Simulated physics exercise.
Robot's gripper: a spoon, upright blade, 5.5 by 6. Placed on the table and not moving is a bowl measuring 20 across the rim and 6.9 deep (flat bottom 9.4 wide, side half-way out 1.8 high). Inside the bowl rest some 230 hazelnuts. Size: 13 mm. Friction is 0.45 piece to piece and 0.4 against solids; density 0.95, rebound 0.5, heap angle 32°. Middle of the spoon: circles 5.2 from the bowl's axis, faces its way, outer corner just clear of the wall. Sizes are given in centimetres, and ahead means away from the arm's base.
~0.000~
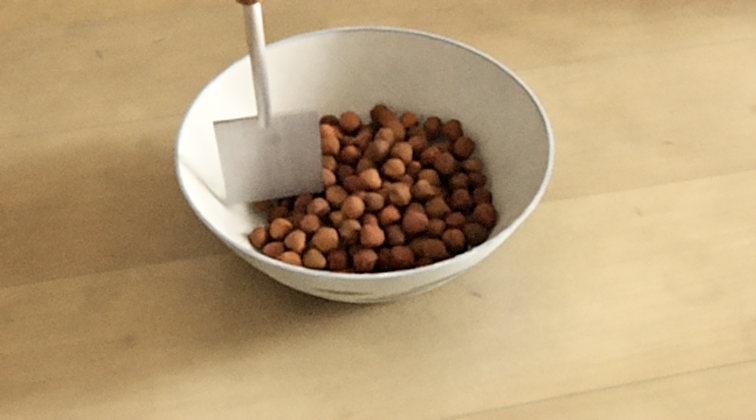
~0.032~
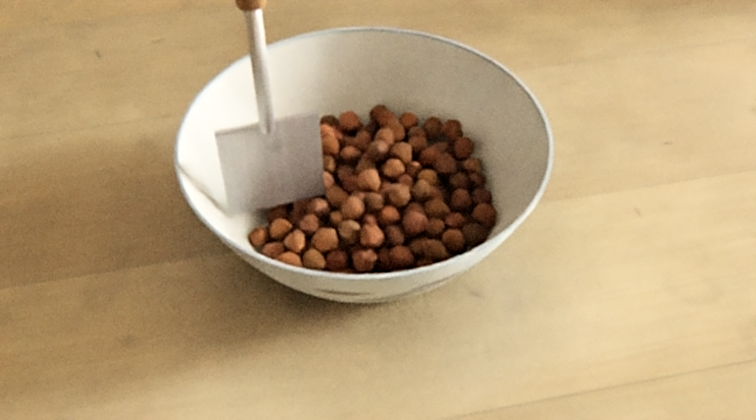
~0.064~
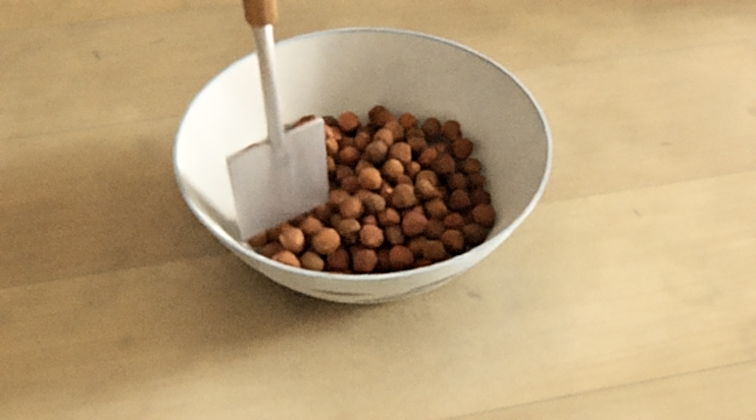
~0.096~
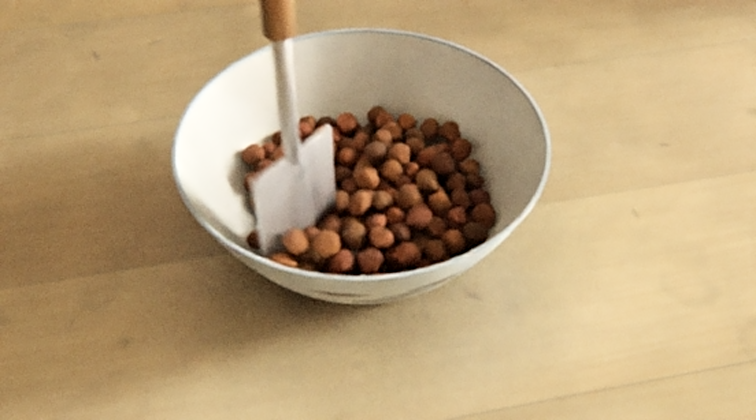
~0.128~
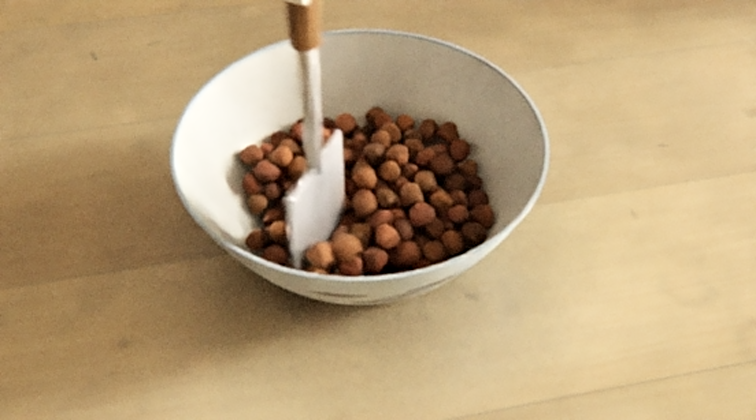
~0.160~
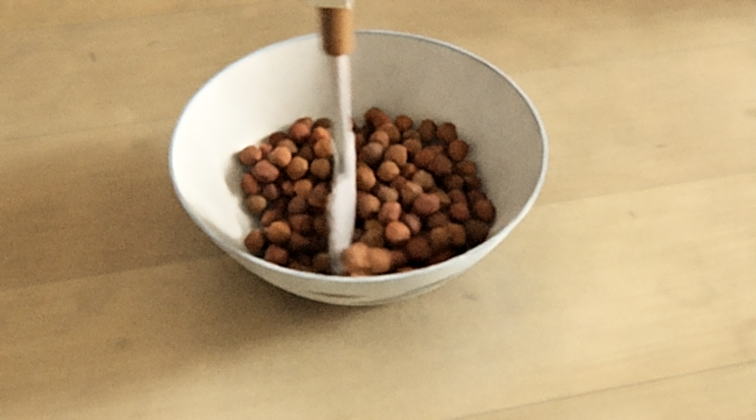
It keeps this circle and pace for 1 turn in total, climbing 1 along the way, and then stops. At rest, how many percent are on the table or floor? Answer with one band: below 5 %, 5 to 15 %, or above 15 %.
Below 5 %.
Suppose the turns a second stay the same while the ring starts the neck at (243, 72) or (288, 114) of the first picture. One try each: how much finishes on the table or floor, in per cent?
I'd put it at around 0 and 0 percent.
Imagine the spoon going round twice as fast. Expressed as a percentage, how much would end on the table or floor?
About 15 percent, I'd say.
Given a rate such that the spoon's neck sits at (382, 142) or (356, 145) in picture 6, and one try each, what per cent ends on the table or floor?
Close to 5 and 0 in a hundred.
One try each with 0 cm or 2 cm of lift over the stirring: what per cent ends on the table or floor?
I'd say some 5 per cent, and some 0 per cent.
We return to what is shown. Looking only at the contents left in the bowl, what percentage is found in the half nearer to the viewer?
Roughly 50 percent of it.
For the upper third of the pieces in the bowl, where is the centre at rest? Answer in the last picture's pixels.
Roughly at pixel (326, 186).
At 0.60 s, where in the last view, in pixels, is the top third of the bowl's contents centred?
The centre is close to (311, 152).
After 0.38 s, 182° round, highest piece 7 above the table; 231 in the bowl.
After 0.60 s, 294° round, highest piece 8 above the table; 230 in the bowl, 1 in flight or on the tool.
After 0.91 s, 0° round, highest piece 5 above the table; 229 in the bowl, 2 on the table or floor.
After 1.61 s, 0° round, highest piece 5 above the table; 229 in the bowl, 2 on the table or floor.
In the end, 229 in the bowl, 2 on the table or floor. That is 1 % on the table or floor.
